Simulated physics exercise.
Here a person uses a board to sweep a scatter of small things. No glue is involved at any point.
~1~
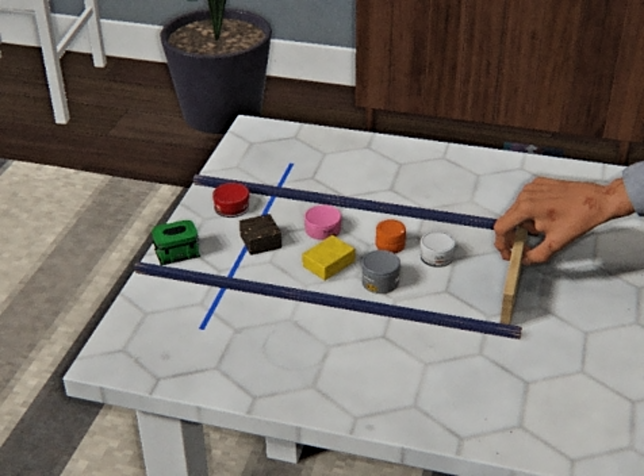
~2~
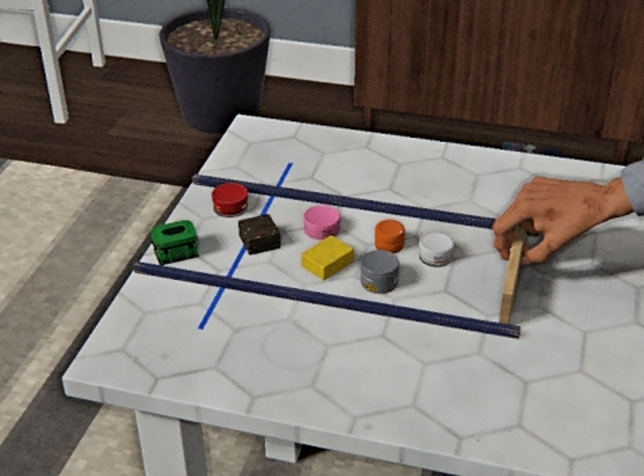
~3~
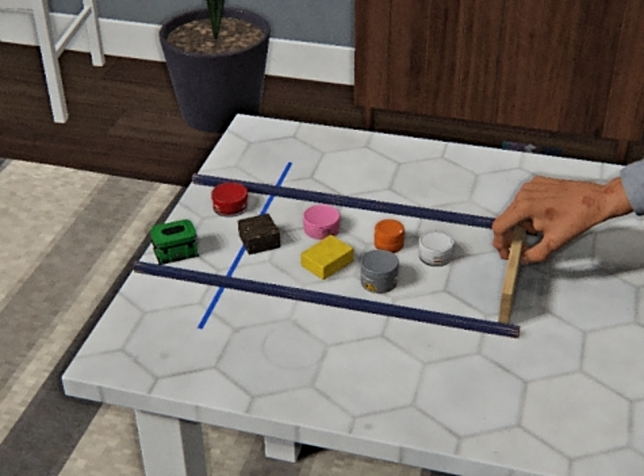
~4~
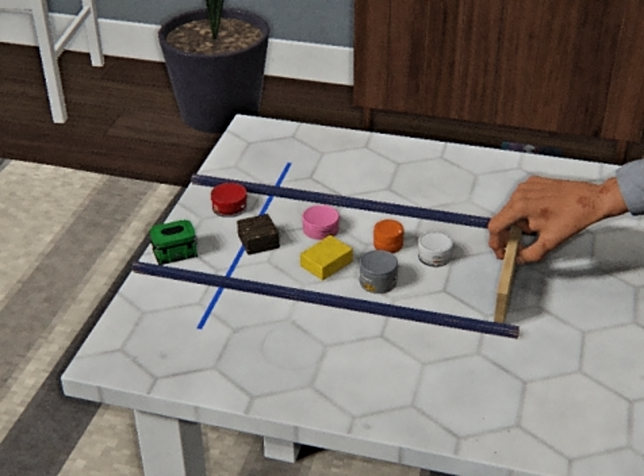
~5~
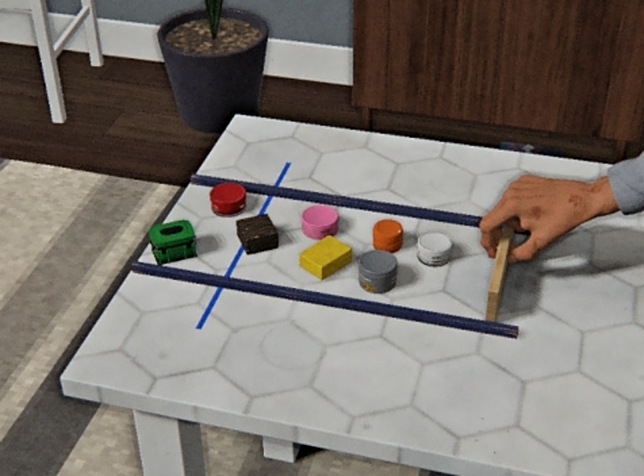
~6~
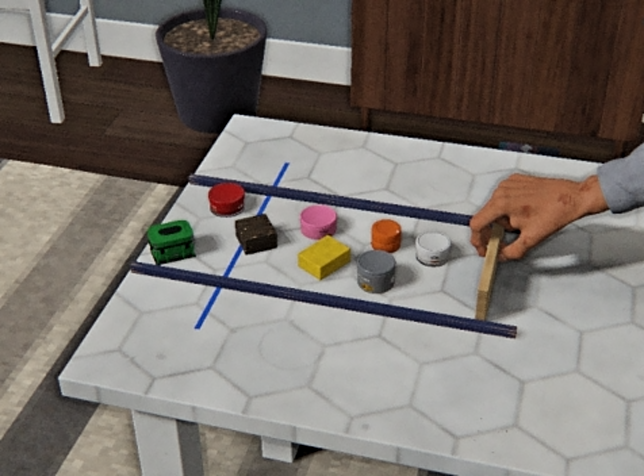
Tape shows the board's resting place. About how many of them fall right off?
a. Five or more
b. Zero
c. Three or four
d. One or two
The answer is b.
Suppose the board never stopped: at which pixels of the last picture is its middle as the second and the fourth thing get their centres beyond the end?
First: Around (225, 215). Next: Around (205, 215).
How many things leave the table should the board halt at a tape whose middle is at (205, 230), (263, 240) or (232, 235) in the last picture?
Going through them in order, you'd see 3, 0 and 1.
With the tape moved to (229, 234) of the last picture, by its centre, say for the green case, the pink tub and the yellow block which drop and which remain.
Well, the green case sits tight, the pink tub sits tight, and the yellow block sits tight.
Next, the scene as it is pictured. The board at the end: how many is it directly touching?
It is in contact with 3.
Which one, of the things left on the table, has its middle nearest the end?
It's the red tin.
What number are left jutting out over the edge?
2.
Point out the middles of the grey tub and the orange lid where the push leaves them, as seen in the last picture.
The one named first is at (214, 253), the next at (247, 203).
Soon after, none off yet; green case at rest near (171, 242); red tin at rest near (227, 200); black block at rest near (256, 234).
After that, none off yet; green case at rest near (171, 242); red tin at rest near (227, 200); black block displaced a little near (246, 228).
In the end, the number that fall off is zero.
